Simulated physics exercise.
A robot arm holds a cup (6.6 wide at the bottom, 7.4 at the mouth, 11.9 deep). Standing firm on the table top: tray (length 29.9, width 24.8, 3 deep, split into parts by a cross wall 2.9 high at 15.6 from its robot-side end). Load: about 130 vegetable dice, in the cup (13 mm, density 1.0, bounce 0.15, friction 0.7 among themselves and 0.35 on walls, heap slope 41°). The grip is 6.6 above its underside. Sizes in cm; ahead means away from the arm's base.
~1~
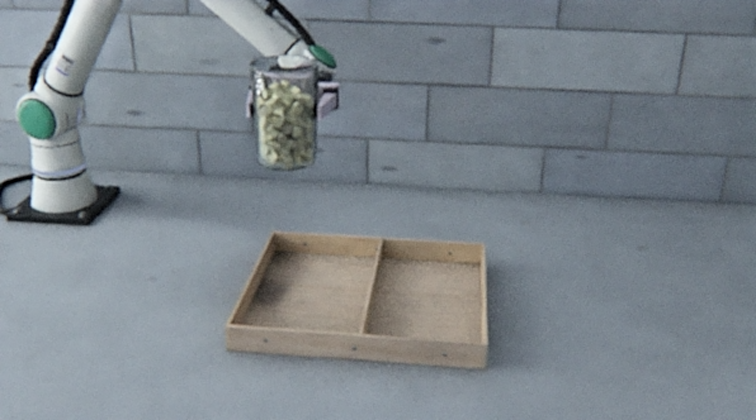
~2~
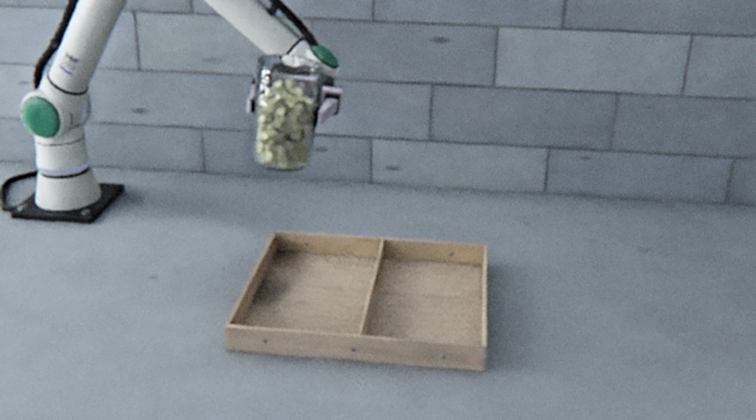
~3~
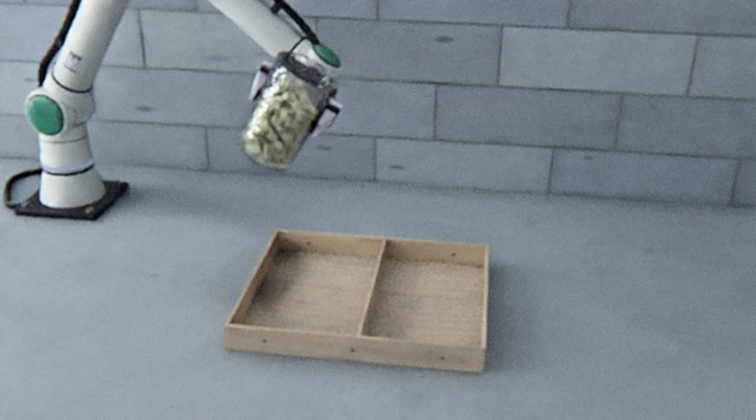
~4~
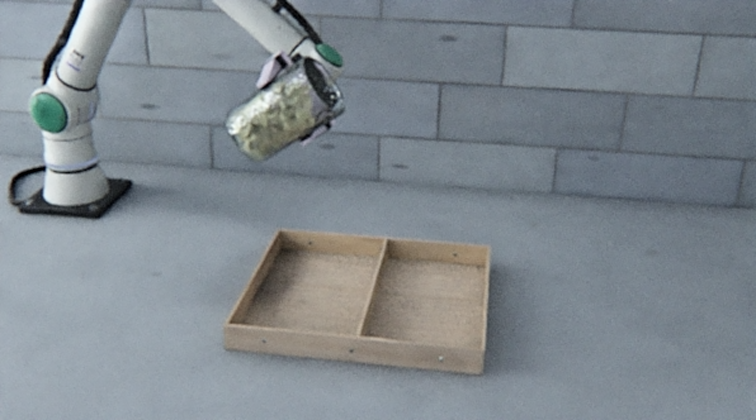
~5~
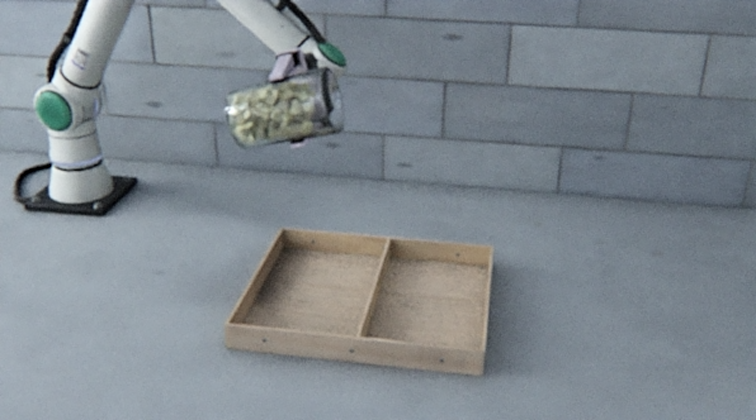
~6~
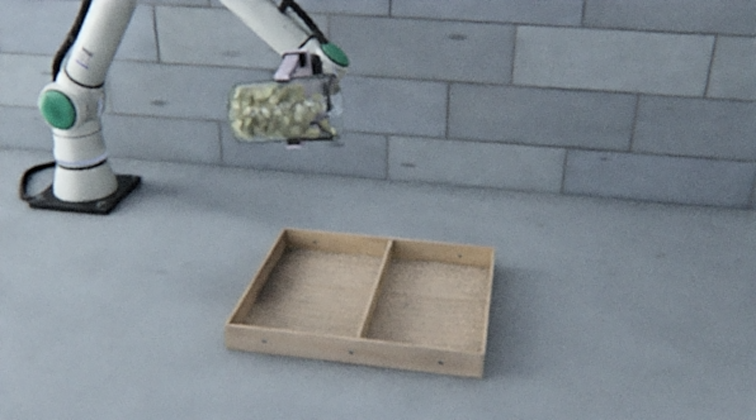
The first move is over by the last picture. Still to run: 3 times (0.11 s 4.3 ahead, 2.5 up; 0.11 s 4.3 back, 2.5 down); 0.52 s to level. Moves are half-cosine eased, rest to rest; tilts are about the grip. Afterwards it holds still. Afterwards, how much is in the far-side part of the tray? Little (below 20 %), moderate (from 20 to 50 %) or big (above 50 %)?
Share in the far-side part of the tray: Big (above 50 %).
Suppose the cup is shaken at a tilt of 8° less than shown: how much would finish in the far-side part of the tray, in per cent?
It would be near 60 per cent.
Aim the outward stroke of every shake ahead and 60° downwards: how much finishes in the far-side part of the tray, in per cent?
About 10 per cent.
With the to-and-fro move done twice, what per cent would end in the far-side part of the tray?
It would be near 80 per cent.
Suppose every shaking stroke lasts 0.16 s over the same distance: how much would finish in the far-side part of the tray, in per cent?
It would be near 35 per cent.
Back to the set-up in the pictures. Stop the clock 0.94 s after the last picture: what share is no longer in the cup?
Near 90 per cent so far.
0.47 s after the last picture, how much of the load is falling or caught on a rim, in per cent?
About 19 per cent.
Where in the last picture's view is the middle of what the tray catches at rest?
At about (439, 304).
Then, 0.47 s on, tilted 82° forward, highest piece 25 above the table; 88 in the far-side part, 18 in the cup, 1 in the robot-side part, 25 in flight or on a rim.
Then, 0.94 s on, tilted 35° forward, highest piece 28 above the table; 109 in the far-side part, 12 in the cup, 8 in the robot-side part, 2 on the table or floor, 1 in flight or on a rim.
Then, 1.38 s on, level, highest piece 22 above the table; 110 in the far-side part, 12 in the cup, 8 in the robot-side part, 2 on the table or floor.
Then, 2.43 s on, level, highest piece 22 above the table; 110 in the far-side part, 12 in the cup, 8 in the robot-side part, 2 on the table or floor.
In the end, 110 in the far-side part, 12 in the cup, 8 in the robot-side part, 2 on the table or floor. That is 83 % in the far-side part of the tray.
